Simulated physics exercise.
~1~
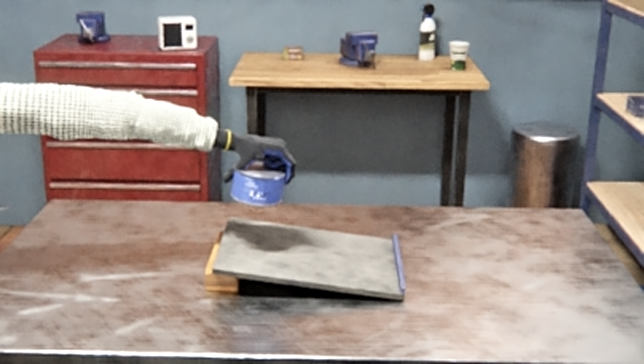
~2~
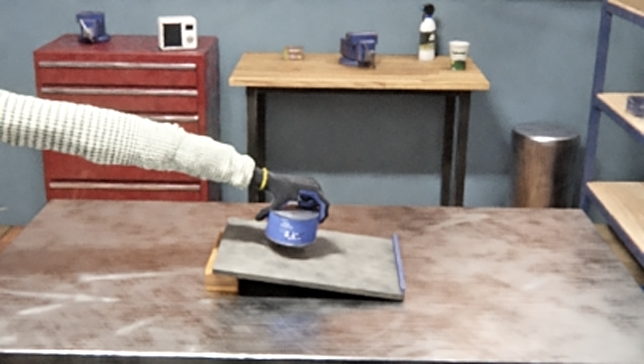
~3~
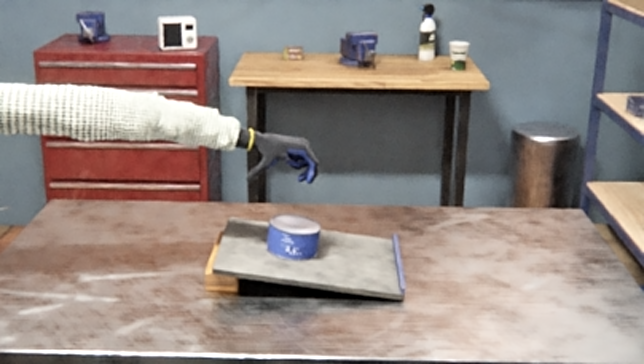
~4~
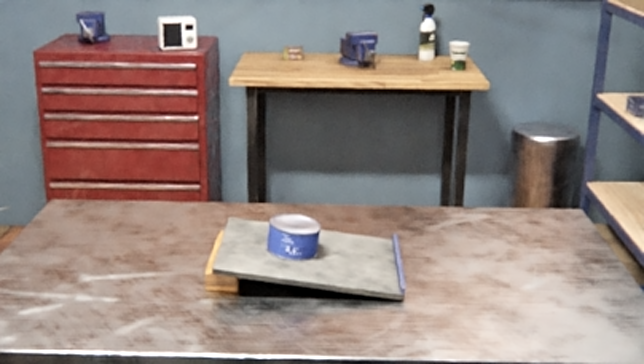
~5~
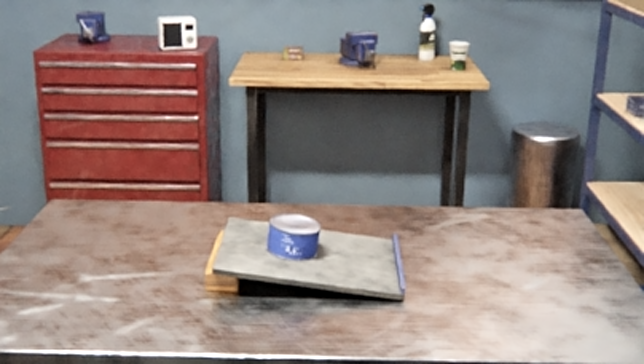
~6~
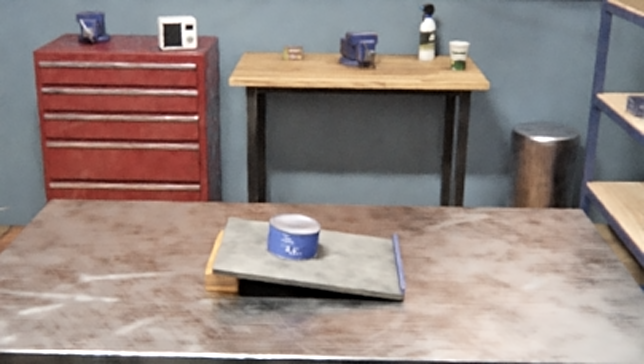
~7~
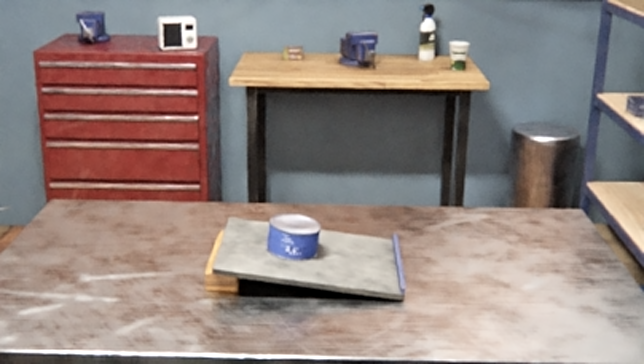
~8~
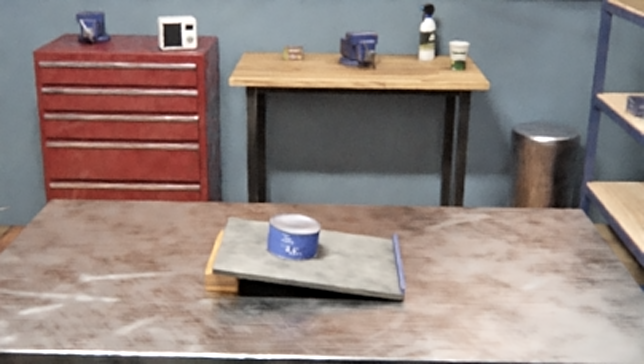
A blue tub was lowered by a gloved hand onto a gray board tilted on a block, and the hand let go and drew back out of view. The tub stayed where it was put, resting on the slope without sliding.
